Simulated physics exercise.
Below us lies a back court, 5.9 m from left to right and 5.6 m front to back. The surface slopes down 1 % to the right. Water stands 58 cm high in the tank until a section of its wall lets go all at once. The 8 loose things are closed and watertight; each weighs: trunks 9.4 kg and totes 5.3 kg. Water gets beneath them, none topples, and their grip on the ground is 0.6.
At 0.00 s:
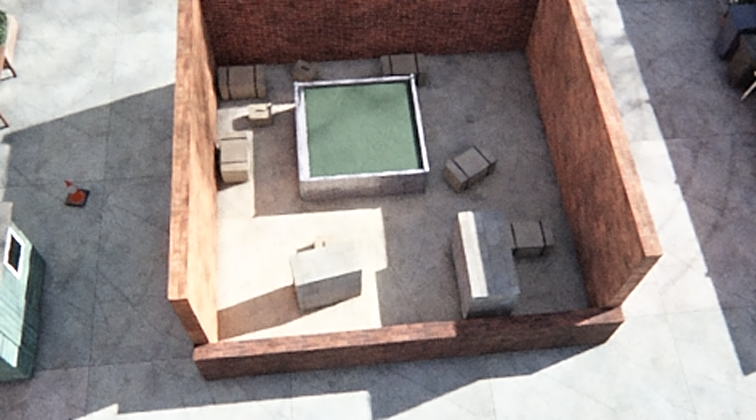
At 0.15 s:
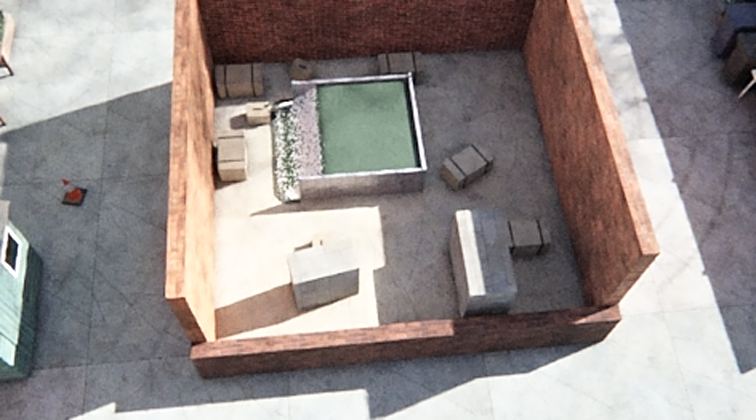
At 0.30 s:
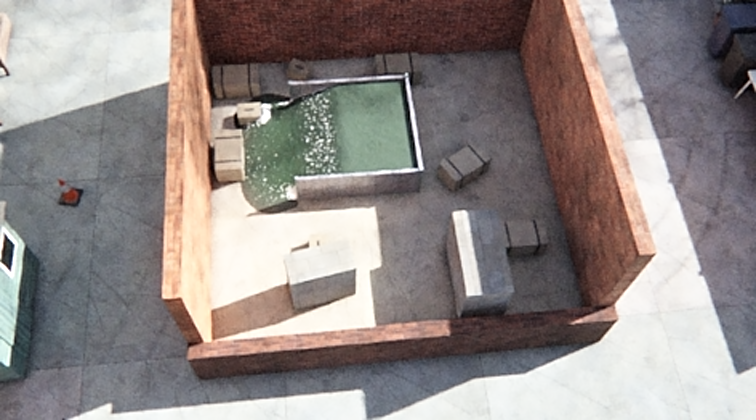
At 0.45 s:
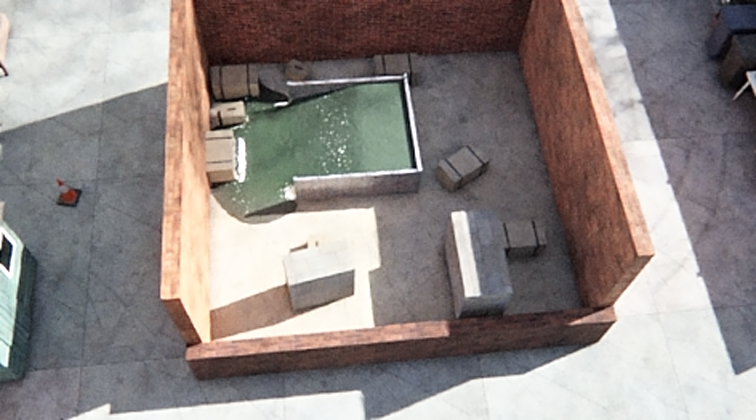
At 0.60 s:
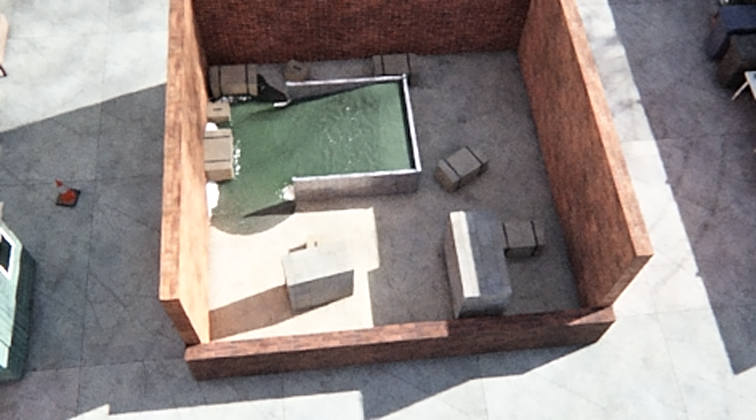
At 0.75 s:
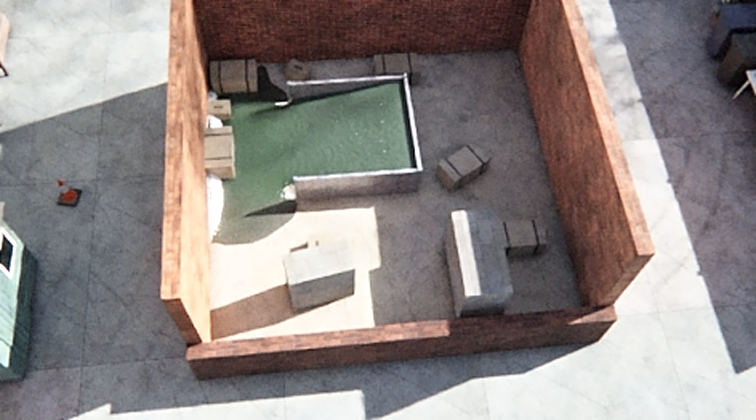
Green water pours from the left side of a raised tank and spreads to the brick wall, nudging boxes.
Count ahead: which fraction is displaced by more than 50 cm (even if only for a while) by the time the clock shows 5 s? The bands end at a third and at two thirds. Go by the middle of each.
That comes to two thirds or above.
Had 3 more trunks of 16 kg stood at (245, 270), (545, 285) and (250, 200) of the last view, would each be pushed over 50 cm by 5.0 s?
In turn: Past it, short of it, more.
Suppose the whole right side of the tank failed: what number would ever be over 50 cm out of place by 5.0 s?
In that case 4 of them.
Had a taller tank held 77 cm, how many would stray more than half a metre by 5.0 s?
Then 7.
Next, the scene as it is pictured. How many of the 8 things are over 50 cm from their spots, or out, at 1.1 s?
By then 1.
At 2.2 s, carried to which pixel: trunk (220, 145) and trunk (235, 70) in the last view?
Around (218, 180) and (279, 60).
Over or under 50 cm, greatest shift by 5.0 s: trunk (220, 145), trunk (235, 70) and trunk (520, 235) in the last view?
In that order: More, more, less.
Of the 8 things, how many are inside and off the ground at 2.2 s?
I count 3.
After 1.1 s 1 of 8 are over 50 cm from their spots; 2 afloat.
After 2.2 s 3 of 8 are over 50 cm from their spots; 3 afloat.
After 3.5 s 6 of 8 are over 50 cm from their spots; 5 afloat.
After 5.0 s 6 of 8 are over 50 cm from their spots, and 6 have been at some point; 5 afloat.
